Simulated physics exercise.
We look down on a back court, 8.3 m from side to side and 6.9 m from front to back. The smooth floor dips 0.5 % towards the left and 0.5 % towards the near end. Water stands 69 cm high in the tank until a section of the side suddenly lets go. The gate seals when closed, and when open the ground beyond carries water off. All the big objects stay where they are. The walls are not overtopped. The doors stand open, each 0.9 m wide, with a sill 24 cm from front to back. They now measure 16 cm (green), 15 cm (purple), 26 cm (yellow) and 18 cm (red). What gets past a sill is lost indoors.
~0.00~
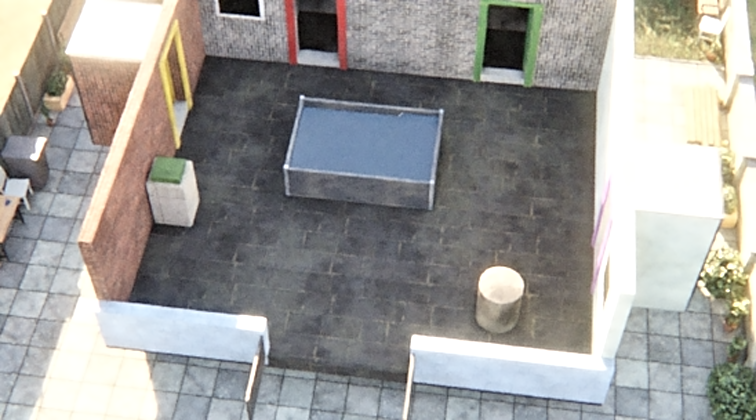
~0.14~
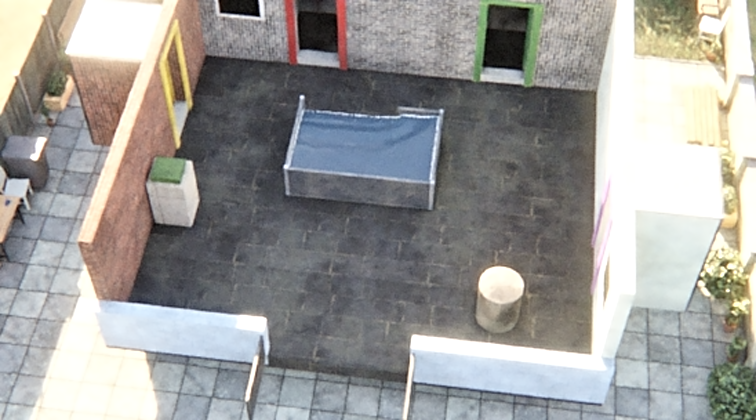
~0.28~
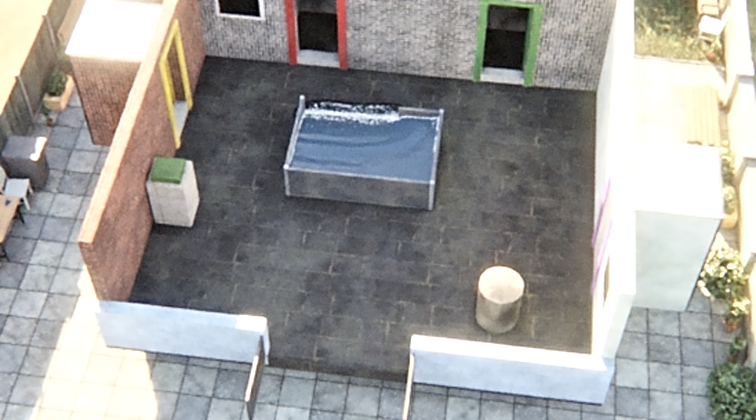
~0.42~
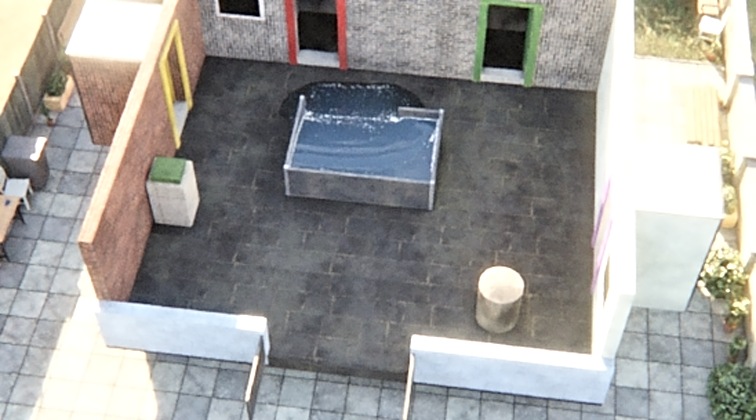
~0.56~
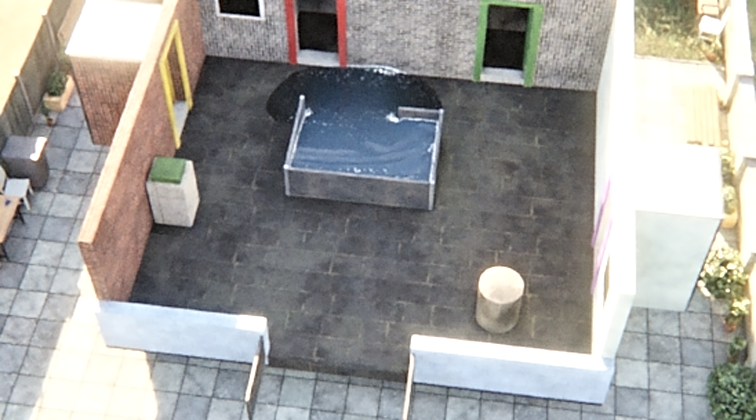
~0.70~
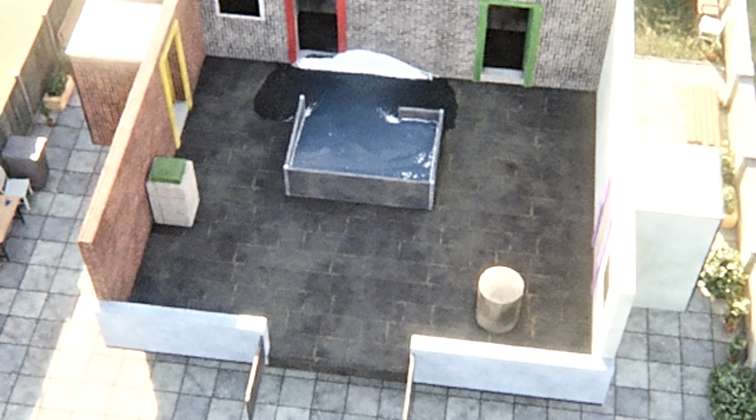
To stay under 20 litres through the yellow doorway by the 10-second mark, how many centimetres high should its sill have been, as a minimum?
About 11 cm.
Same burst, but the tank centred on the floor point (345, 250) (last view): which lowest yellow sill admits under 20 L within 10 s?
Then roughly 12.5 cm.
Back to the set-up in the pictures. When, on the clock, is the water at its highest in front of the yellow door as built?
Around 3.4 s.
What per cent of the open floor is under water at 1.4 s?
Some 15 per cent of it.
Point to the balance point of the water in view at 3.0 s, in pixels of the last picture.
Near (353, 122).
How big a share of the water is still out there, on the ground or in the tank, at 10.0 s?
About 86 per cent.
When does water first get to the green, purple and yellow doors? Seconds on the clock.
Arrival: Green 1.3 s, purple 3.8 s, yellow 2.2 s.
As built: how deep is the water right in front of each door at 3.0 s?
Depths in cm: Green 7, purple 0, yellow 16, red 26.
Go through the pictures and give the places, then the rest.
The first frame shows the tank at (365, 142) is whole and still, 69 cm deep; the yellow door at (177, 92) is dry.
In the second frame, the front is at a hidden place, 0.3 m from the gap on the far side; 0.4 m2 of floor is wet, 69 cm left at the back.
In the third frame, water pours out on the far side and has run 0.7 m, to a hidden place; about 12 cm deep outside, 69 cm at the back.
In the fourth frame, the front is at (382, 85), 1.3 m from the gap on the far side; 3.0 m2 of floor is wet, 66 cm left at the back.
In the fifth frame, the gap is on the far side, the front 1.7 m out at (410, 75); the back of the tank holds 58 cm.
In the sixth frame, water pours out on the far side and has run 1.8 m, to (284, 64); about 9 cm deep outside, 60 cm at the back; the yellow door at (177, 92), 3.4 m from the gap, is still 1.9 m from the nearest water.
After 1.4 s water covers 15 % of the floor, deepest (50 cm) near (355, 77); it has not reached the yellow door.
After 3.0 s water covers 35 % of the floor, deepest (38 cm) near (214, 57); 16 cm at the yellow door, 0 litres in over its 26 cm sill.
After 10.0 s water covers 95 % of the floor, deepest (12 cm) near (172, 195); 8 cm at the yellow door, 0 litres in over its 26 cm sill.
At the yellow door as built, the water arrived by 2.3 s and peaked near 17 cm at 3.4 s.
Run again over the same 10 s with other heights there, 28 litres in over 10 cm, 14 litres over 12 cm. The limit of 20 litres is kept from about 11 cm up.
